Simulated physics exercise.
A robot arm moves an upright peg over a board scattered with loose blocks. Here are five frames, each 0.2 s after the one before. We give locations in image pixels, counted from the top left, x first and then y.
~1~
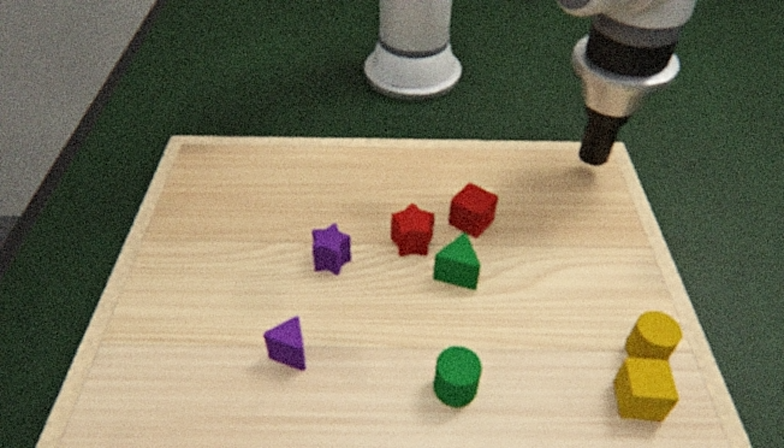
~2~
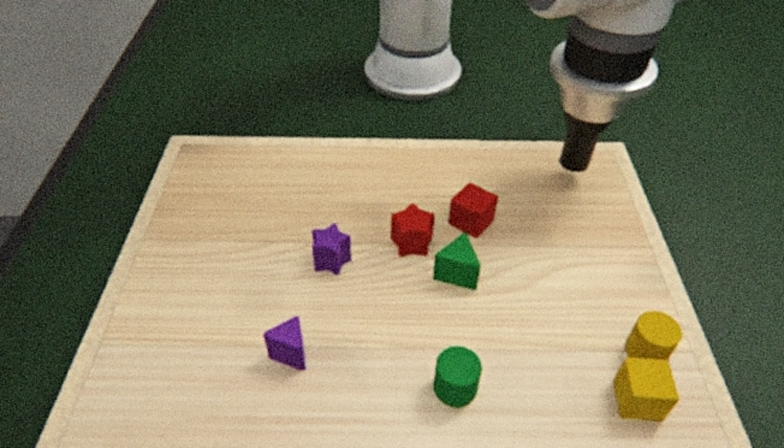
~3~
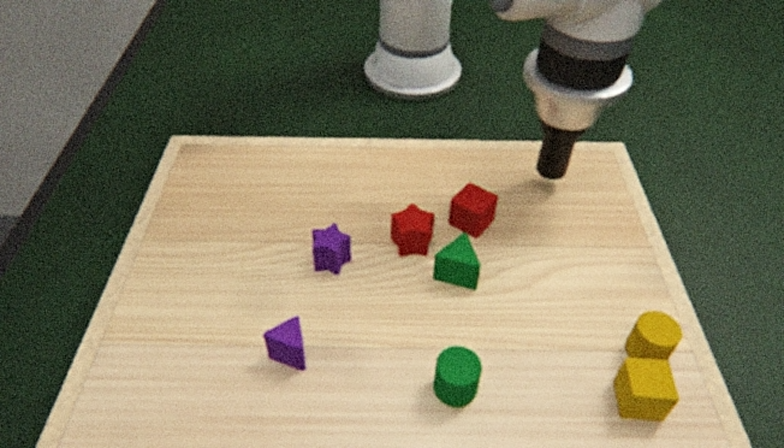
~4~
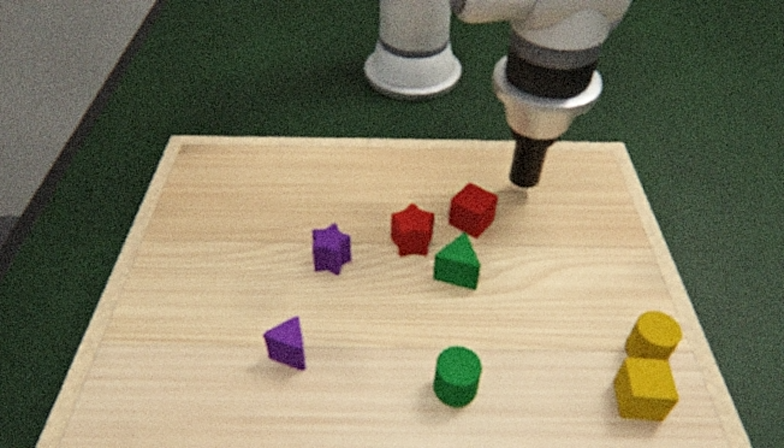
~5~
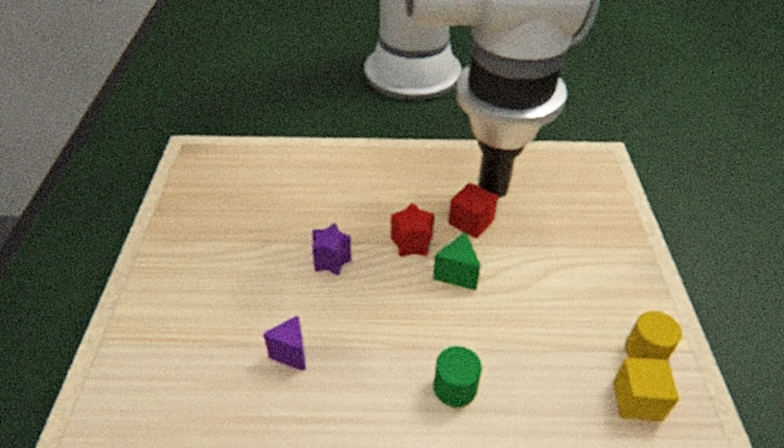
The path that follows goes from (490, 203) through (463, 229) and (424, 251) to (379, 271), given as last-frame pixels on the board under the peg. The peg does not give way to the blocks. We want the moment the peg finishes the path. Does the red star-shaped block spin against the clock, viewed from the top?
It seems not.
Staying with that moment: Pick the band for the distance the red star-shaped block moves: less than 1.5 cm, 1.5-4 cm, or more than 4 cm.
My answer is that it shifts over 4 cm.
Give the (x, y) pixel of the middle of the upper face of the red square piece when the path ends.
Pixel (399, 271).
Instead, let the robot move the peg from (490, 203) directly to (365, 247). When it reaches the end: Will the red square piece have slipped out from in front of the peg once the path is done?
I'd say yes.
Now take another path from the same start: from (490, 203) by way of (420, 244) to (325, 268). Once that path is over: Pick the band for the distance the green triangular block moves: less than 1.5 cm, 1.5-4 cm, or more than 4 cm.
It ends 1.5 to 4 cm away.
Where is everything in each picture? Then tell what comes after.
The first picture shows lower end of the peg (593, 157), tops of blocks, purple star-shaped block (329, 237), red star-shaped block (414, 218), green triangular block (460, 250), red square piece (475, 197).
The second picture shows peg (574, 163), blocks as before.
The third picture shows peg (551, 170), blocks as before.
The fourth picture shows peg (524, 179), blocks as before.
The fifth picture shows peg (493, 188), purple star-shaped block (329, 237), red star-shaped block (414, 218), green triangular block (460, 250), red square piece (475, 197).
The first path, step by step. One third of the way, peg (465, 215); red star-shaped block (400, 222), turned 20° clockwise; red square piece (446, 224).
Two thirds of the way, peg (425, 237); red star-shaped block (386, 224), turned 40° clockwise; green triangular block (461, 253); red square piece (415, 253), turned 20° anticlockwise.
At the end, peg (379, 256); purple star-shaped block (316, 235), turned 20° anticlockwise; red star-shaped block (357, 227), turned 105° clockwise; green triangular block (461, 253); red square piece (399, 271), turned 65° anticlockwise.
